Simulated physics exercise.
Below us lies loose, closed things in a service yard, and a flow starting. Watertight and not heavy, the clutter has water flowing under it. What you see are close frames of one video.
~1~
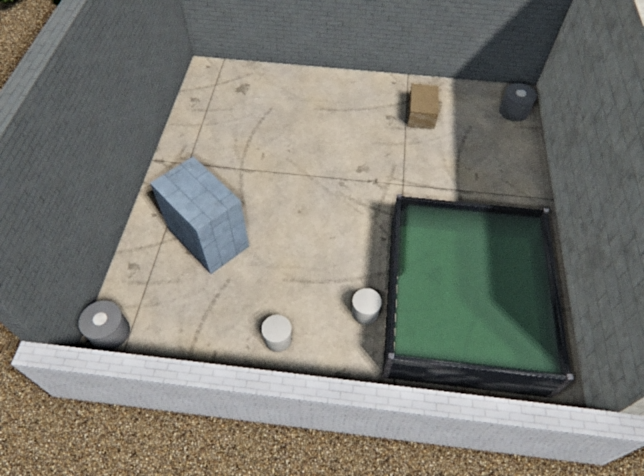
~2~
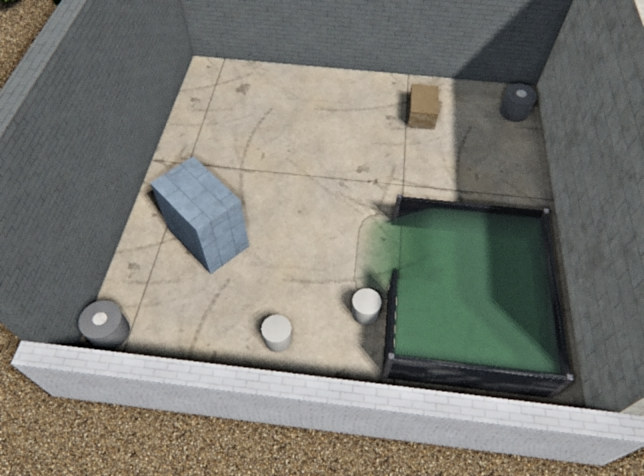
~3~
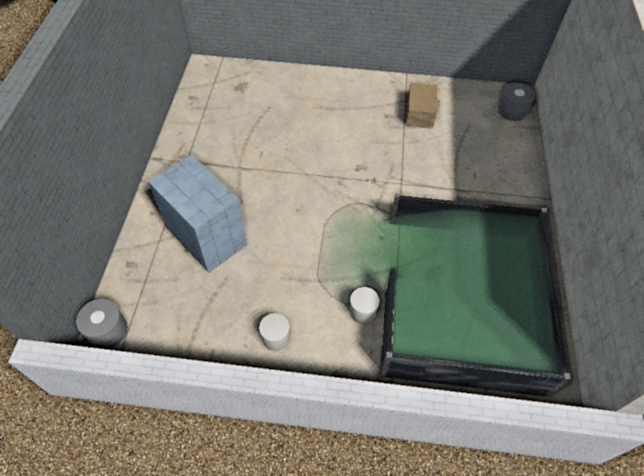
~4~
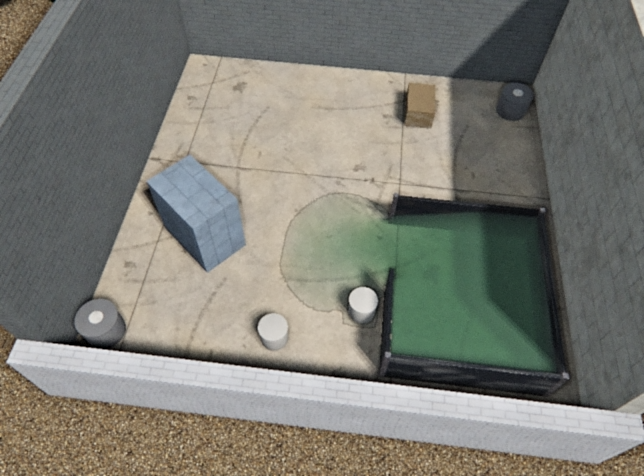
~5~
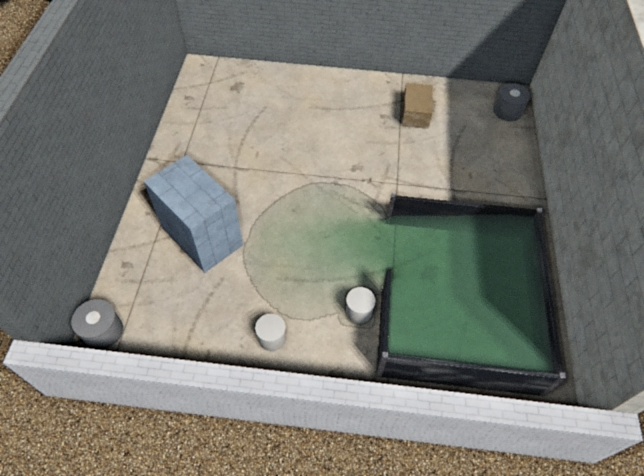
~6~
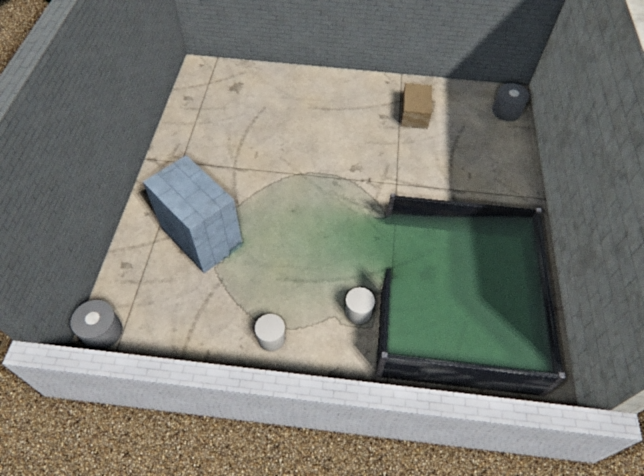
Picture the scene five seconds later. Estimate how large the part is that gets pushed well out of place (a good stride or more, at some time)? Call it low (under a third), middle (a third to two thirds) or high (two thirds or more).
Low.
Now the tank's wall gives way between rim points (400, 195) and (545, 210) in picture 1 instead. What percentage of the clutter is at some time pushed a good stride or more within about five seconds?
Estimate: Some 40 per cent.
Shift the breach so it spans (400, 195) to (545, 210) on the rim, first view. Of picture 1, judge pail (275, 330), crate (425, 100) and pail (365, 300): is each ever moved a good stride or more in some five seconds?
Working through them in order, the first not displaced that far, the second gets shoved clear and the last not displaced that far.
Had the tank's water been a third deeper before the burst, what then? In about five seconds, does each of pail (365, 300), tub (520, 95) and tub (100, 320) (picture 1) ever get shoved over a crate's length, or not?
The first came up short, the next came up short, and the last did it.
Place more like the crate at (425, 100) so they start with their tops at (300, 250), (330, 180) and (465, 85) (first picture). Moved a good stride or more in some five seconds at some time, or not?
Here's how it goes: Sent far off, sent far off, and lastly never gets far.
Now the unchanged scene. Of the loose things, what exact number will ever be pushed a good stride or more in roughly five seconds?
The count is 1.
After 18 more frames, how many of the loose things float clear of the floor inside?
Counting them up gives 1.
A moment on, 0 of 5 are well off their spots; 0 afloat.
Next, 0 of 5 are well off their spots; 0 afloat.
Later, 0 of 5 are well off their spots; 1 afloat.
In the end, 1 of 5 are well off their spots, and 1 have been at some point; 1 afloat.
